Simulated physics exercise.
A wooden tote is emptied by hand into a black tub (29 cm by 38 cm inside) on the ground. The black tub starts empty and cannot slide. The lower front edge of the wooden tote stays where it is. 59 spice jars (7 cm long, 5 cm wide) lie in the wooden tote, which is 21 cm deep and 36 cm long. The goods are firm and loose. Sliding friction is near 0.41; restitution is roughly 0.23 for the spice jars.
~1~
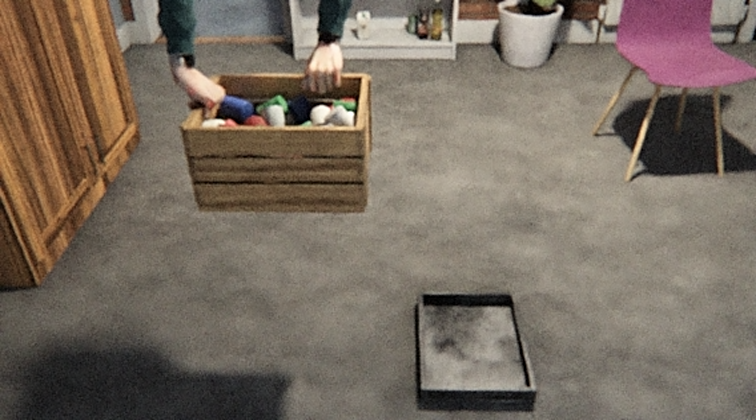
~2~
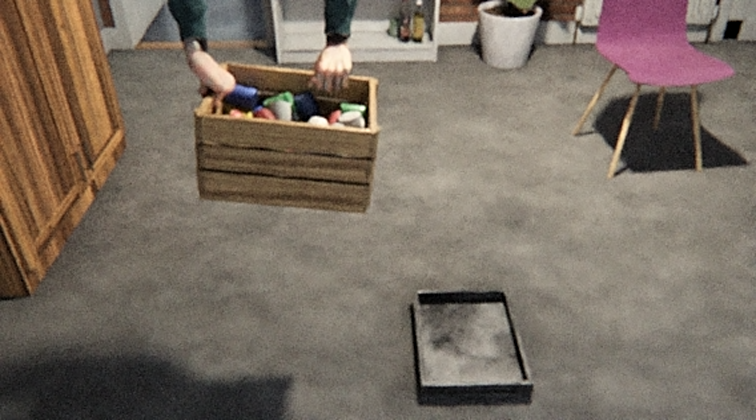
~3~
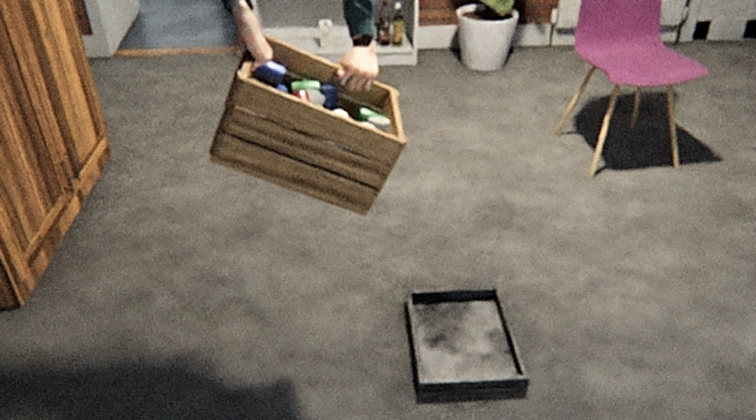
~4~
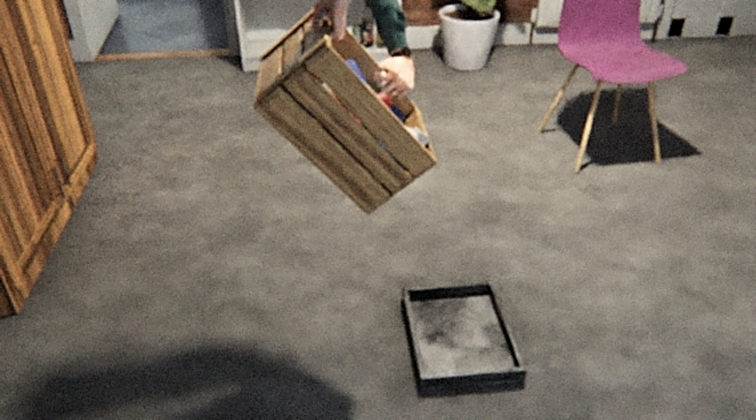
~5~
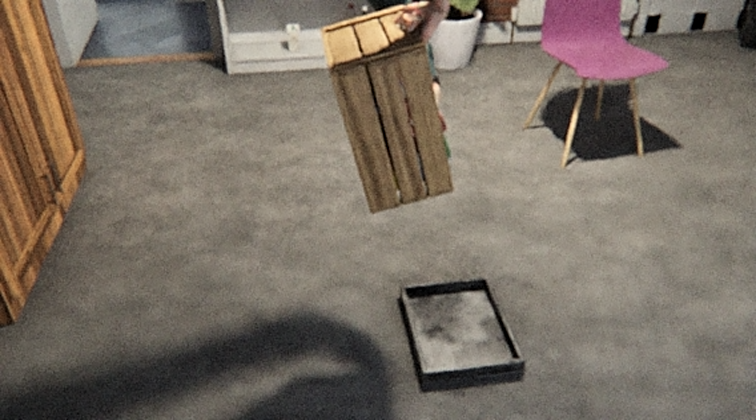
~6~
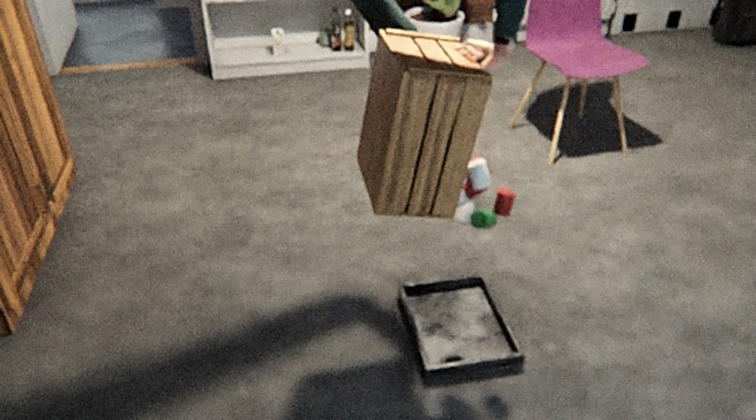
Wooden crate of colourful jars being lifted and tilted steeply by two hands, the first few jars dropping out above grey floor.
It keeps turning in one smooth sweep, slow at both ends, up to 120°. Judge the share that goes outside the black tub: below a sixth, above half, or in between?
In the end over half of them are outside the black tub.
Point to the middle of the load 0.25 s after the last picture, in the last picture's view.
Around (457, 179).
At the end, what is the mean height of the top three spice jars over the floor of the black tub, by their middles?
Some 7 cm.
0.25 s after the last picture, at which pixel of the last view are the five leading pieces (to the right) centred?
Near (525, 302).
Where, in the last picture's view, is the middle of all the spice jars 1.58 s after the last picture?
Near (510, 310).
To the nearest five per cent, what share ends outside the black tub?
Near 60 in a hundred.
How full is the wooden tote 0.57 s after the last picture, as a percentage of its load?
About 15 per cent.
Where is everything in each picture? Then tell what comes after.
In the first frame (each is followed by its nearest rim corner in this view; the camera moves round a little), wooden tote, (356, 128); black tub, (532, 389); 0° from level; none out.
Wooden tote, (371, 131); 7° from level, in the second frame.
Wooden tote, (400, 140); 26° from level, in the third frame.
Wooden tote, (434, 158); 51° from level, in the fourth frame.
Wooden tote, (453, 186); 77° from level, in the fifth frame.
Wooden tote, (454, 213); black tub, (520, 354); 101° from level; 7 out, the lowest jar at (465, 213), in the sixth frame.
Then, 0.25 s after the last picture, tilt 113°; 29 still in the wooden tote, 2 in the black tub, 5 outside the black tub and 23 in the air.
Then, 0.57 s after the last picture, tilt 120°; 9 still in the wooden tote, 10 in the black tub, 25 outside the black tub and 15 in the air.
Then, 1.01 s after the last picture, tilt 120°; 22 in the black tub, 35 outside the black tub and 2 in the air.
Final count (1.58 s after the last picture), 24 in the black tub and 35 outside the black tub. Asked share, 35 of 59, 59 per cent.
